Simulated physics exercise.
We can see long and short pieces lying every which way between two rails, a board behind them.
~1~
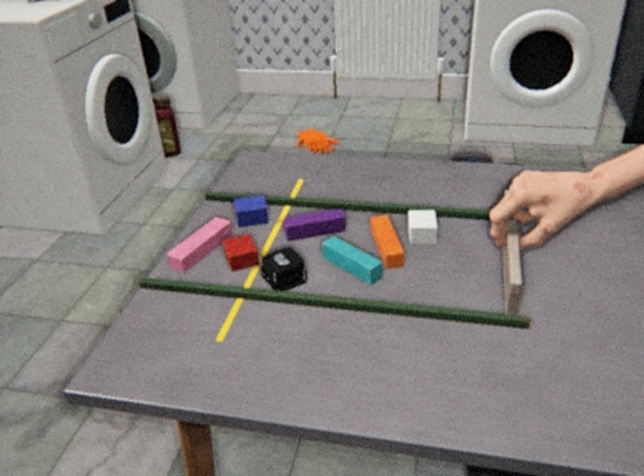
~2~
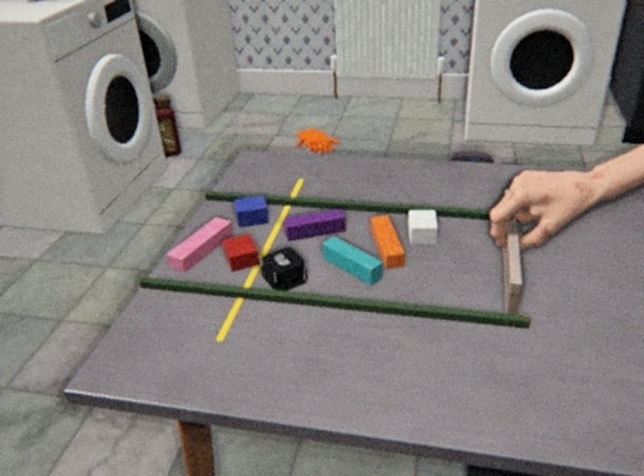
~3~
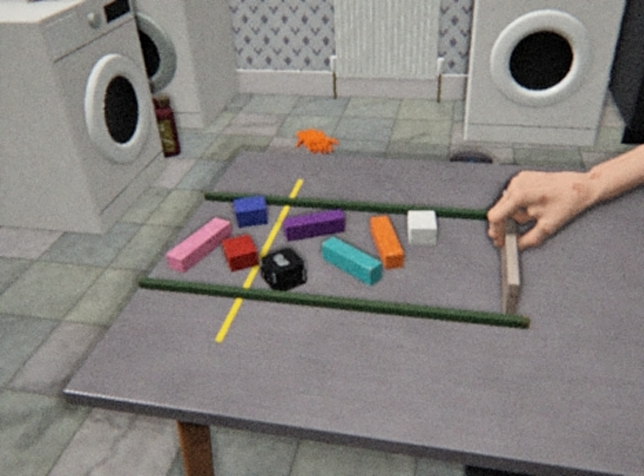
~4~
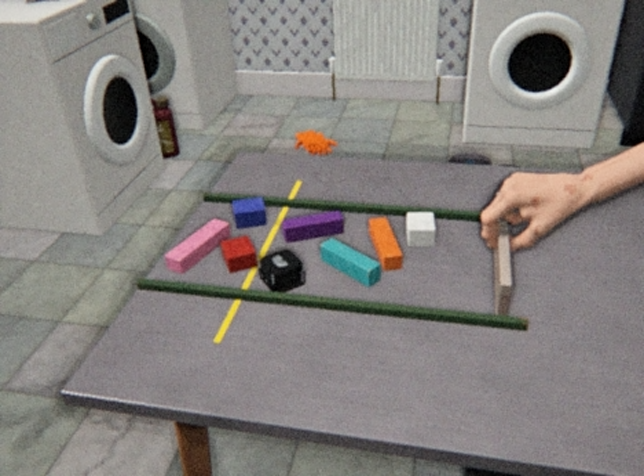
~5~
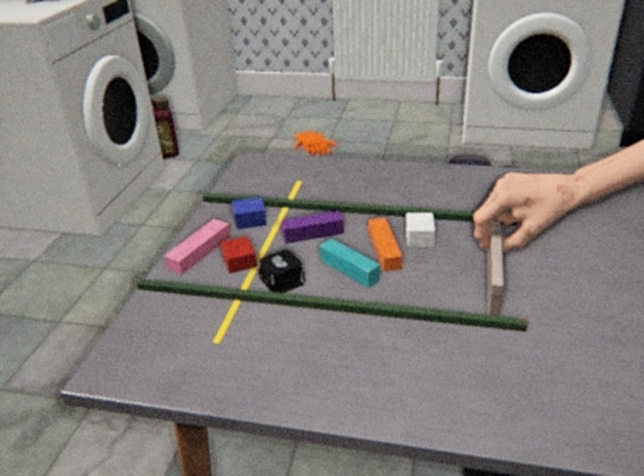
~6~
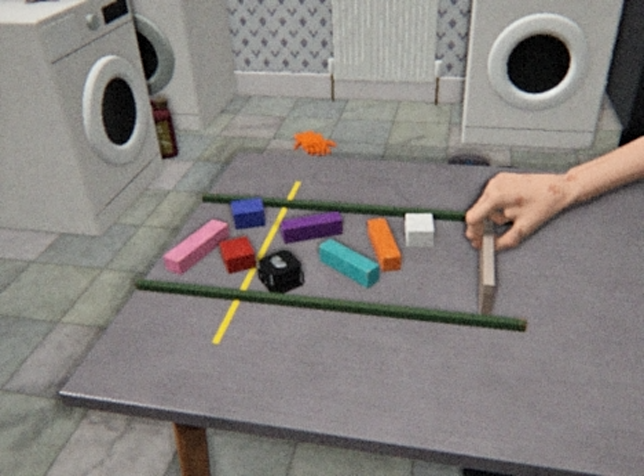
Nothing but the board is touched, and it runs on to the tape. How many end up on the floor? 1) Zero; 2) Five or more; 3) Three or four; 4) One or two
Zero (1).
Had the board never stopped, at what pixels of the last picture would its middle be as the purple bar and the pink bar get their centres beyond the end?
The purple bar gives roughly (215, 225), the pink bar roughly (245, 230).
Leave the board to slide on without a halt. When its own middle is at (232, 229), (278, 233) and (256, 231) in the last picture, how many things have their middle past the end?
Respectively, 2, 0 and 0.
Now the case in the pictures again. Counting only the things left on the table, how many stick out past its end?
I'd put it at 1.
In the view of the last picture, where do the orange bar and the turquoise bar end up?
Listed as asked: First (243, 236), and then (232, 256).
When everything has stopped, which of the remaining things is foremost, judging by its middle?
The pink bar is the one.
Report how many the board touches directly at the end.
Count: 3.
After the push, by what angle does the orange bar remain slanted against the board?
Roughly 30 degrees.
Early on, none off yet; pink bar at rest near (198, 246); blue block at rest near (248, 214); red block at rest near (238, 255).
A while later, none off yet; pink bar at rest near (198, 246); blue block travelled a little near (241, 210); red block at rest near (236, 255).
Finally, the number that fall off is zero.
